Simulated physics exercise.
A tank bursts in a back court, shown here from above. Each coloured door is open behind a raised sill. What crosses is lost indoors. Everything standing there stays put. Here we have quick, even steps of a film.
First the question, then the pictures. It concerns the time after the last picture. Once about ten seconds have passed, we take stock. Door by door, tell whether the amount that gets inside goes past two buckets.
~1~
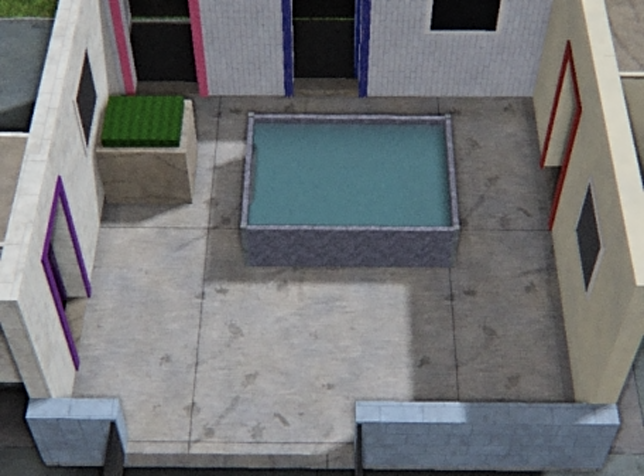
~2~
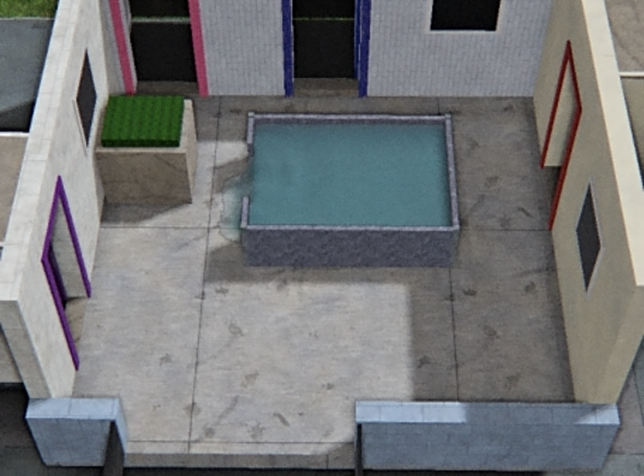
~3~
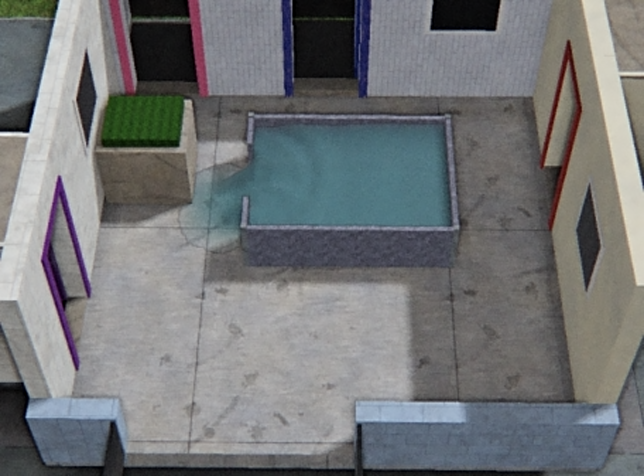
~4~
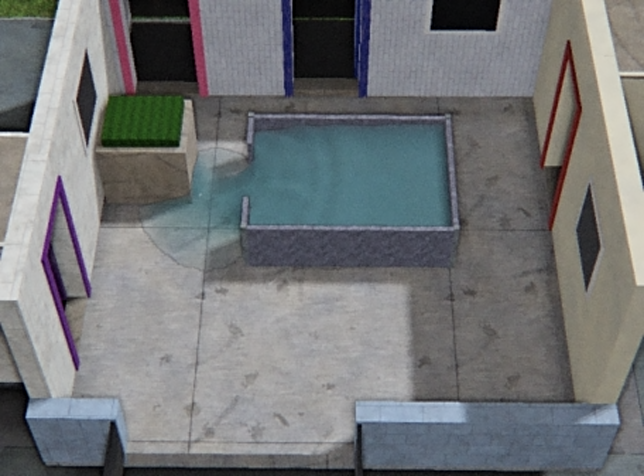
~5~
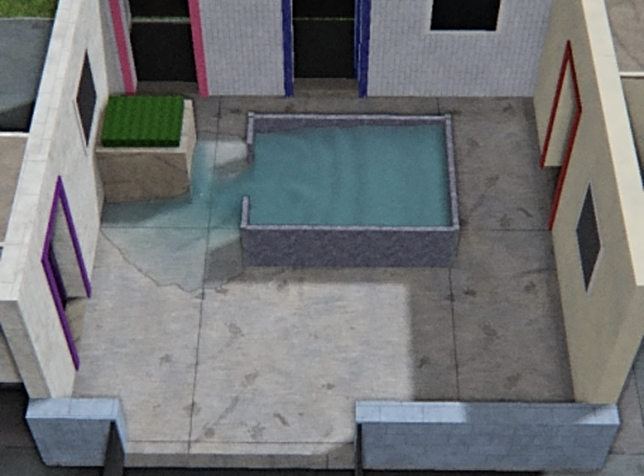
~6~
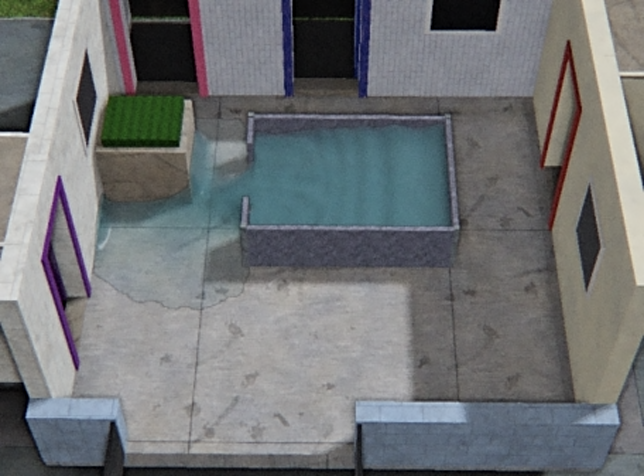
Outcome: The red door stays at or under the cap there, the purple door tips over the cap there, the pink door tips over the cap there, the blue door stays at or under the cap there.
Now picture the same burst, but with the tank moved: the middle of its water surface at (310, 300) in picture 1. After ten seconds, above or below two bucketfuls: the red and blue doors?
Both checked - red door remains within limits, blue door remains within limits.
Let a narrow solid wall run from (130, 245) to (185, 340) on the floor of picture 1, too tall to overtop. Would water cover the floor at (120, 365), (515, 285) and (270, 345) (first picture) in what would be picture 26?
Results in order: Swamped / bone-dry / swamped.
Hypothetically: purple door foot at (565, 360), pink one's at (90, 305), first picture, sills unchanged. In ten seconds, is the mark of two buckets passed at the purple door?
Note: Purple one comes out above.
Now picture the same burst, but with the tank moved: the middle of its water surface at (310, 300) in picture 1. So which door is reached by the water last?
It would be the door marked blue.
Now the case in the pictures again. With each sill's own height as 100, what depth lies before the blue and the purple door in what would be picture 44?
50 and 290 %, in that order.
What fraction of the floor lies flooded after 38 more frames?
Estimate: Some 90 in a hundred.
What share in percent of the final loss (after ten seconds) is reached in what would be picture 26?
Roughly 30 %.
A moment on, water covers 25 % of the floor; the red door not reached, the purple door under two buckets in, the pink door under two buckets in, the blue door not reached.
Next, water covers 35 % of the floor; the red door not reached, the purple door over two buckets in, the pink door over two buckets in, the blue door wet at the sill, nothing in.
Then, water covers 55 % of the floor; the red door not reached, the purple door far over two buckets in, the pink door far over two buckets in, the blue door wet at the sill, nothing in.
Later, water covers 90 % of the floor; the red door wet at the sill, nothing in, the purple door far over two buckets in, the pink door far over two buckets in, the blue door wet at the sill, nothing in.
In the end, water covers 95 % of the floor; the red door wet at the sill, nothing in, the purple door far over two buckets in, the pink door far over two buckets in, the blue door wet at the sill, nothing in.
